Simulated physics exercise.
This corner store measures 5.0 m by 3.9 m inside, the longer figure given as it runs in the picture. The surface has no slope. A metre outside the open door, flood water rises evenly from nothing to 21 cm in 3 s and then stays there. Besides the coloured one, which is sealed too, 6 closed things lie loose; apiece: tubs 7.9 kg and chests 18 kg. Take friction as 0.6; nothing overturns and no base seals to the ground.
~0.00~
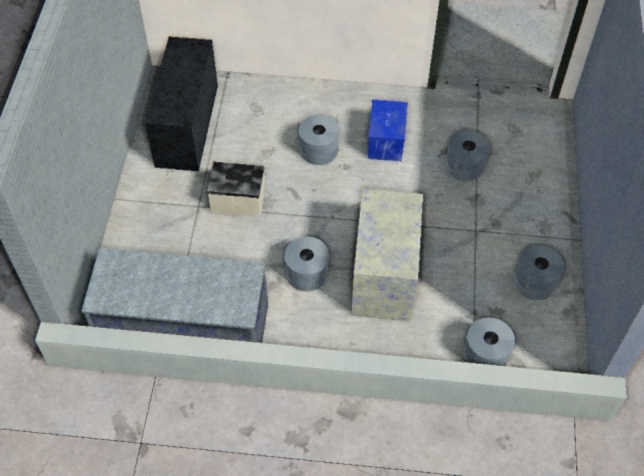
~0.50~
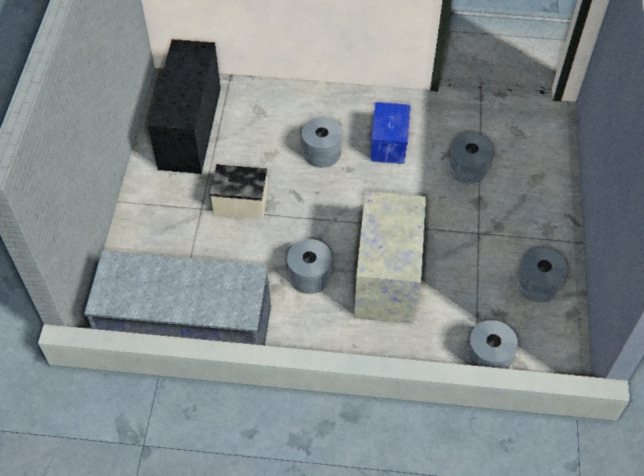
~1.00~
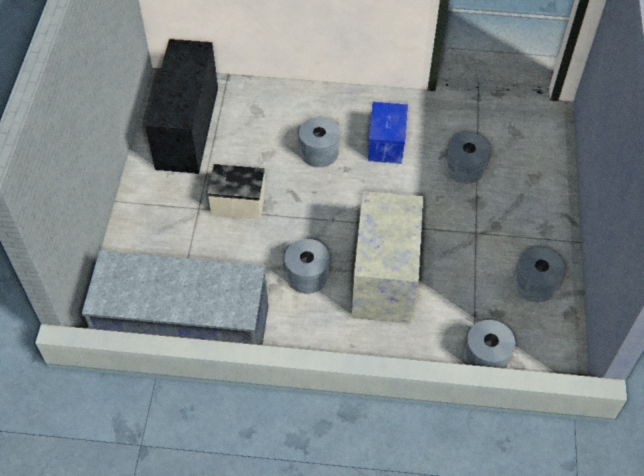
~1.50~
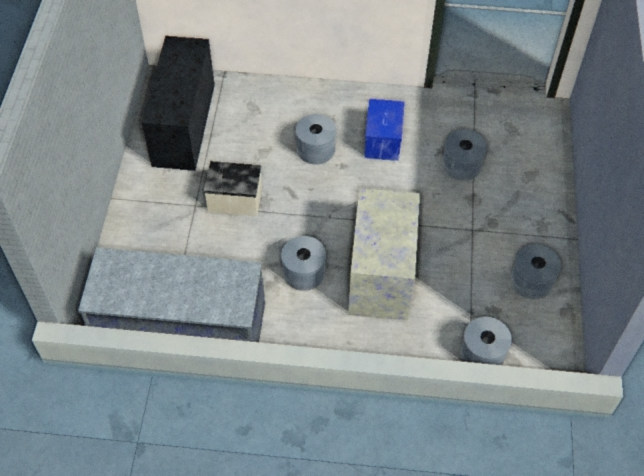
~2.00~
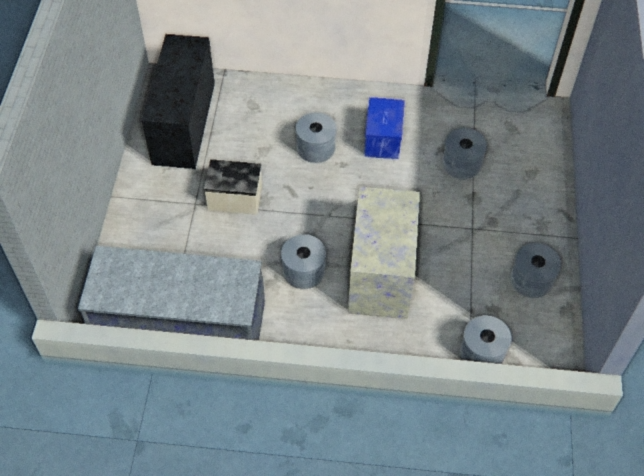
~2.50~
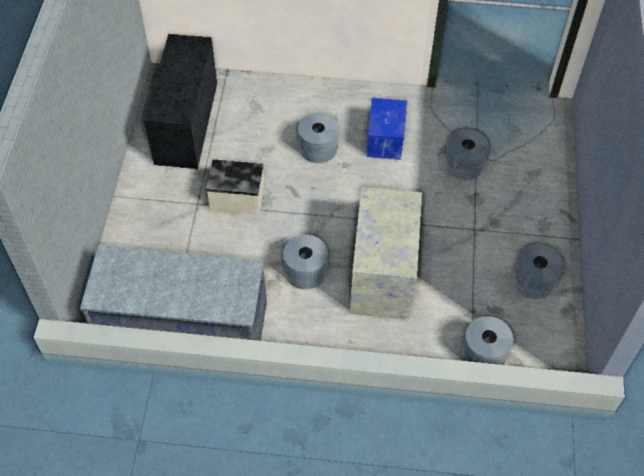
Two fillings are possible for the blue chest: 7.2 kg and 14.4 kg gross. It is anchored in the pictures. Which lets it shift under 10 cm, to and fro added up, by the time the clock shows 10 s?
Verdict: Only the higher weight holds it.
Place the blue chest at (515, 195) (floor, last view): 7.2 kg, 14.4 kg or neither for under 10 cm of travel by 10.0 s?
Neither is enough.
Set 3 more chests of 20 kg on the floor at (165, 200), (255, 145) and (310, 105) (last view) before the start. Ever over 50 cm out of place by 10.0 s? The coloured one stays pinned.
In turn: Less, short of it, short of it.
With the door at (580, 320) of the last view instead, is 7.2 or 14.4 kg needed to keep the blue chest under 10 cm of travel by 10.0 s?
In that case neither weight holds it.
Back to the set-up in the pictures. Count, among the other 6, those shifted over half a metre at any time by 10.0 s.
That makes 4.
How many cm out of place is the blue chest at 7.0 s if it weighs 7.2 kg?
About 30 cm.
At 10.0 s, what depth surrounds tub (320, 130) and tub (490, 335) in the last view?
About 4 and 6 cm.
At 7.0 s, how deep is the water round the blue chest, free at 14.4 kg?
Roughly 4 cm.
After 3.5 s the blue chest would be 0 cm from its start with 7.2 kg and 0 cm from its start with 14.4 kg; 1 cm of water round it then.
After 4.5 s the blue chest would be 22 cm from its start with 7.2 kg and 0 cm from its start with 14.4 kg; 3 cm of water round it then.
After 7.0 s the blue chest would be 26 cm from its start with 7.2 kg and 0 cm from its start with 14.4 kg; 4 cm of water round it then.
After 10.0 s the blue chest would be 29 cm from its start with 7.2 kg and 0 cm from its start with 14.4 kg; 5 cm of water round it then.
